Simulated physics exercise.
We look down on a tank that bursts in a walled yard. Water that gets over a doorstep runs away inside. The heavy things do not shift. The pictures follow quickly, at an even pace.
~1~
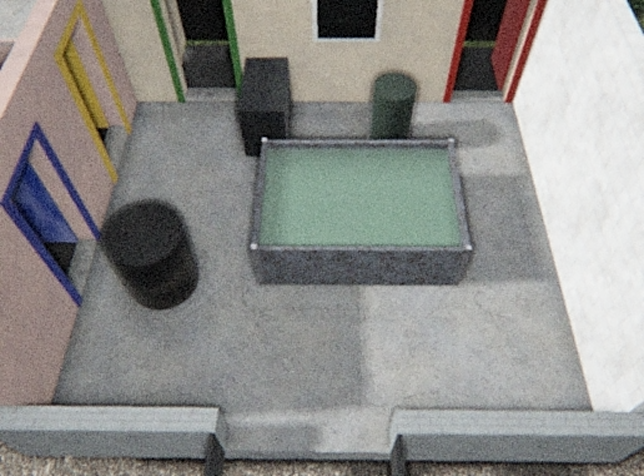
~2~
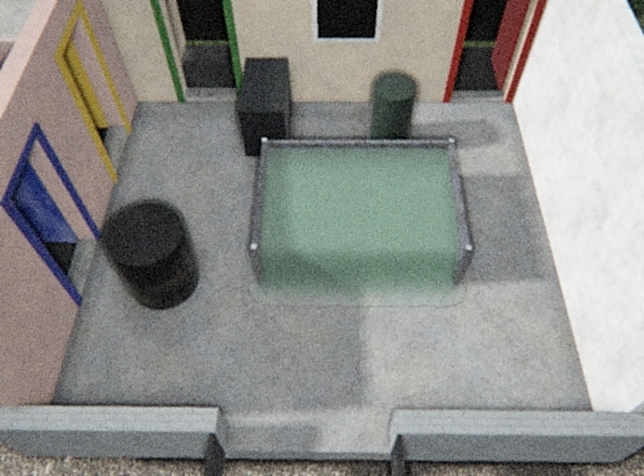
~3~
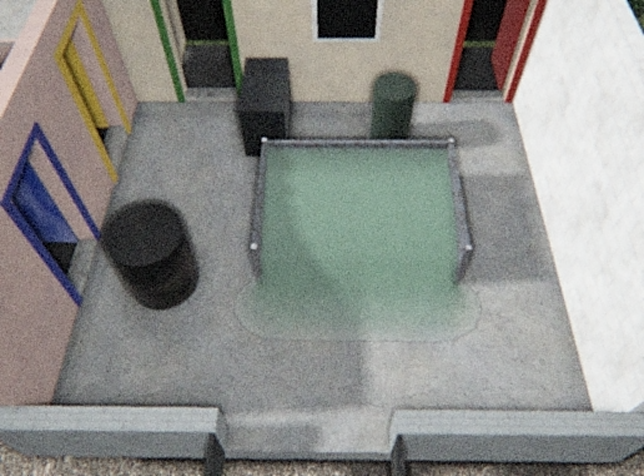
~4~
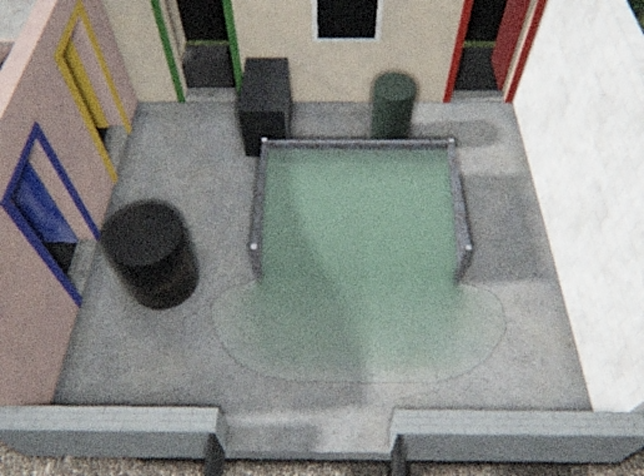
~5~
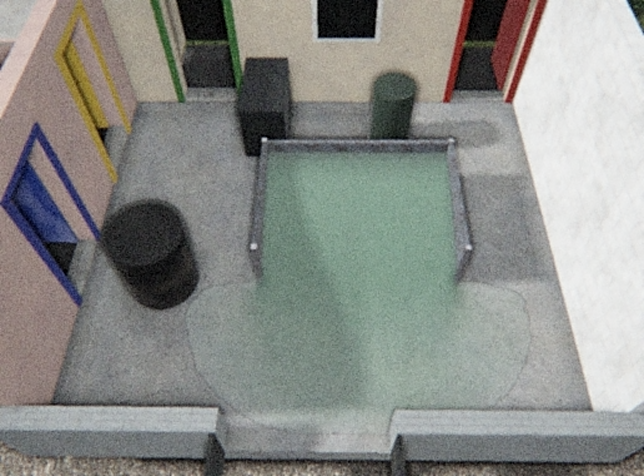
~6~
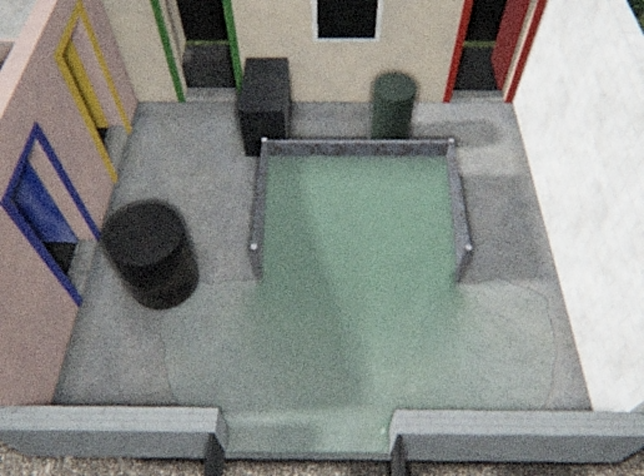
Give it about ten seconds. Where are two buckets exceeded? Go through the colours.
The green door stays under that; the blue door stays under that; the yellow door stays under that; the red door takes more than that.
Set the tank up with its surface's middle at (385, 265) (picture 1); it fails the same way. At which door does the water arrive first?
That is the door marked red.
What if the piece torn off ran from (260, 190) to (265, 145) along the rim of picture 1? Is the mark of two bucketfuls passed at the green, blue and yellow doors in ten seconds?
In short: Green passes that mark, blue passes that mark, yellow goes over.
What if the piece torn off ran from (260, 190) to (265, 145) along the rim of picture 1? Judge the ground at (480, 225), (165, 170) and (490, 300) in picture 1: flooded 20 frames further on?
In turn: No water, under water, dry.
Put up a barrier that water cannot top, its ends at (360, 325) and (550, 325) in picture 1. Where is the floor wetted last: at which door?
I say the green one.
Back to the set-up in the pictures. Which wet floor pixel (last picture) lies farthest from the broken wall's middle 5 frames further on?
I would point to (61, 426).
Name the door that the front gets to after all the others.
The one in green.
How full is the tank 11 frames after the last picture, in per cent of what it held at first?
Close to 24 %.
A moment on, water covers 35 % of the floor; the green door not reached, the blue door not reached, the yellow door not reached, the red door not reached.
Next, water covers 40 % of the floor; the green door not reached, the blue door not reached, the yellow door not reached, the red door not reached.
Then, water covers 65 % of the floor; the green door not reached, the blue door wet at the sill, nothing in, the yellow door not reached, the red door wet at the sill, nothing in.
Later, water covers 85 % of the floor; the green door wet at the sill, nothing in, the blue door under two buckets in, the yellow door wet at the sill, nothing in, the red door far over two buckets in.
In the end, water covers 100 % of the floor; the green door wet at the sill, nothing in, the blue door under two buckets in, the yellow door wet at the sill, nothing in, the red door far over two buckets in.
